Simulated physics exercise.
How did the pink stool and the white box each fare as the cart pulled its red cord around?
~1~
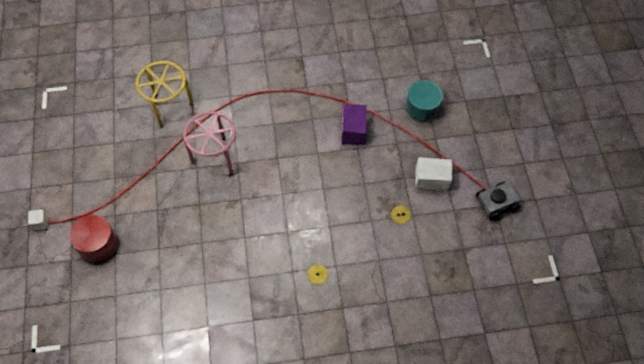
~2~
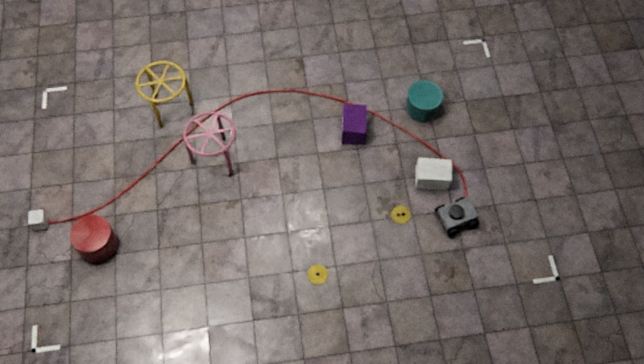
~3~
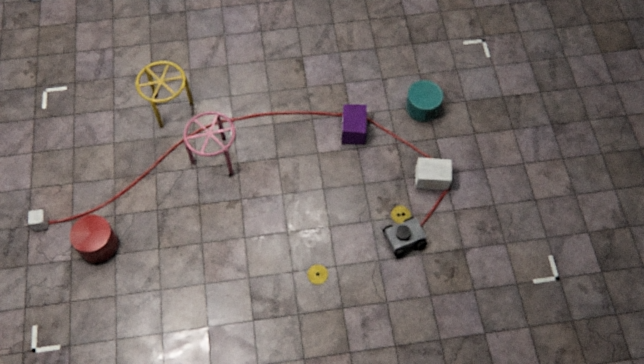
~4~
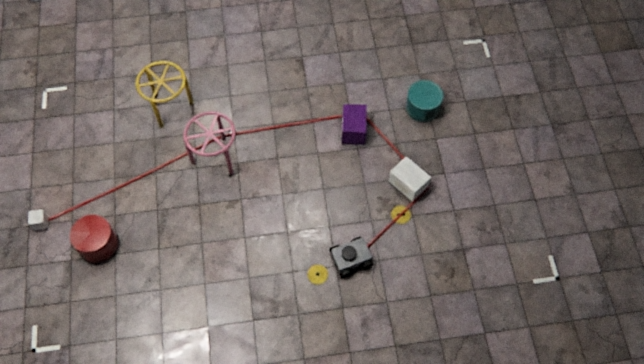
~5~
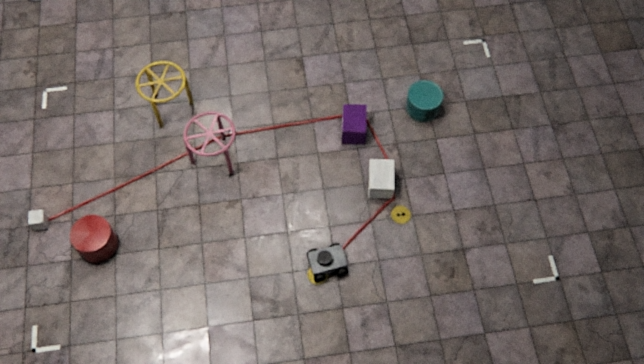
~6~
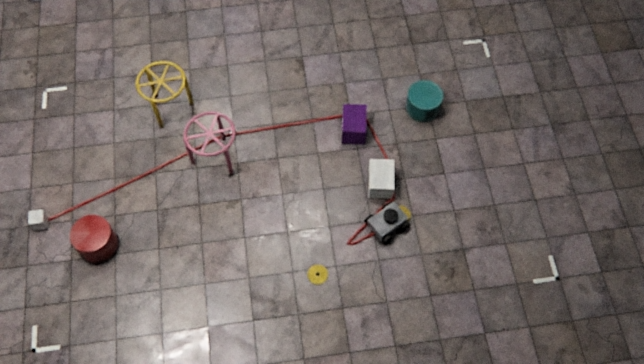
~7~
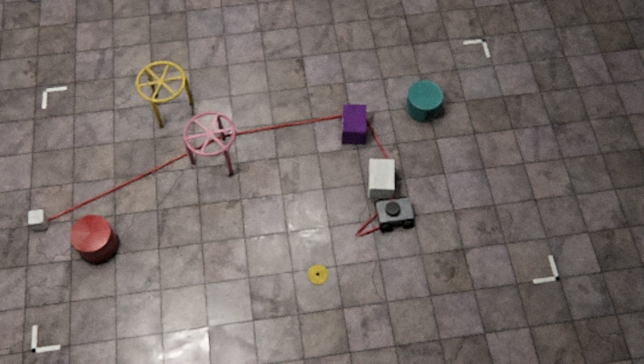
The pink stool hardly stirred, while the white box was shifted to the left by the cord.
